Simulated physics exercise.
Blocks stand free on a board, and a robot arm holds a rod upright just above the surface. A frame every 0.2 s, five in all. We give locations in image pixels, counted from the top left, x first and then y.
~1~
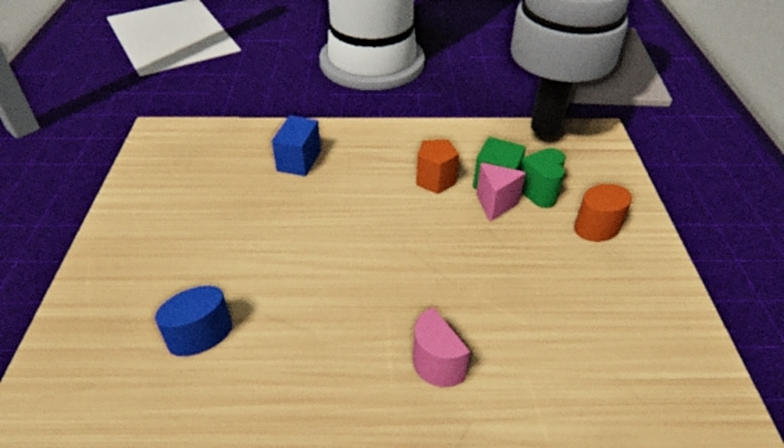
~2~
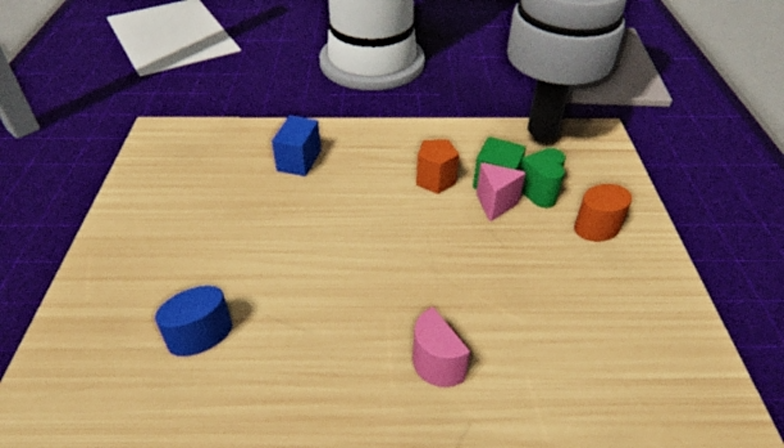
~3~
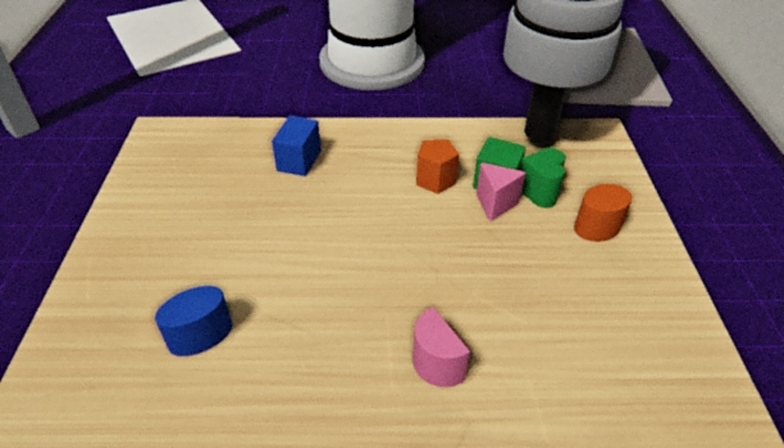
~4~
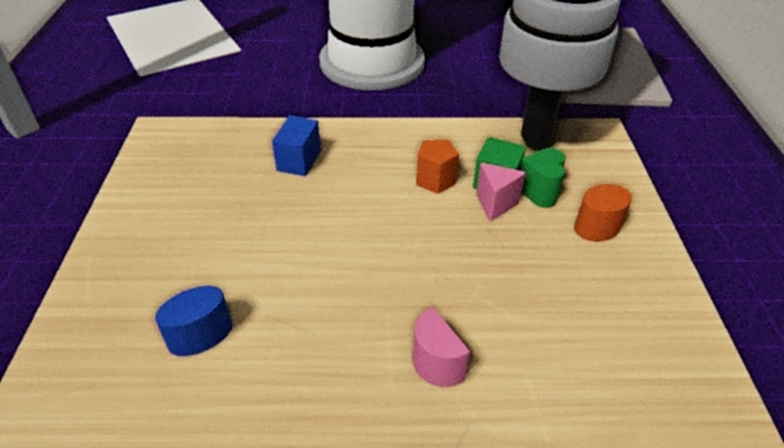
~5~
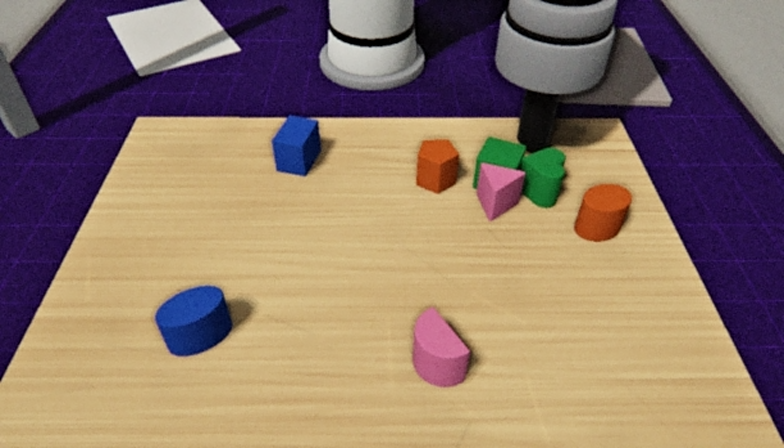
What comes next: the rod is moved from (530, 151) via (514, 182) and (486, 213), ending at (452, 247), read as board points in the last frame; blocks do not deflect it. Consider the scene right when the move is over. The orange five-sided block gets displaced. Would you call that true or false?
False.
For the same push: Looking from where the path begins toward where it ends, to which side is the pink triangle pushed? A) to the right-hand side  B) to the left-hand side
It's A.
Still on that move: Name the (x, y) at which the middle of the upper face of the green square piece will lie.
It is at (439, 180).
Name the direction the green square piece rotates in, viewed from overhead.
The block spins clockwise.
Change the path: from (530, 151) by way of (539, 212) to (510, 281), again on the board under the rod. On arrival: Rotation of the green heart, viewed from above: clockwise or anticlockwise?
Seen from above, its turn is counter-clockwise.
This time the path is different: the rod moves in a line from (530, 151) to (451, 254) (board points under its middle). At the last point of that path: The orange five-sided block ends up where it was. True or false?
Verdict: True.
On the path given first. One third of the way, rod at (517, 171); pink triangle at (479, 188); green square piece at (488, 163), turned 20° clockwise; green heart at (551, 167), turned 15° anticlockwise.
Two thirds of the way, rod at (487, 202); pink triangle at (453, 202), turned 15° anticlockwise; green square piece at (450, 178), turned 70° clockwise; green heart at (551, 169), turned 25° anticlockwise.
At the end, rod at (453, 235); orange five-sided block in place; pink triangle at (423, 222), turned 60° clockwise; green square piece at (439, 180), turned 95° clockwise; green heart at (551, 169), turned 25° anticlockwise.
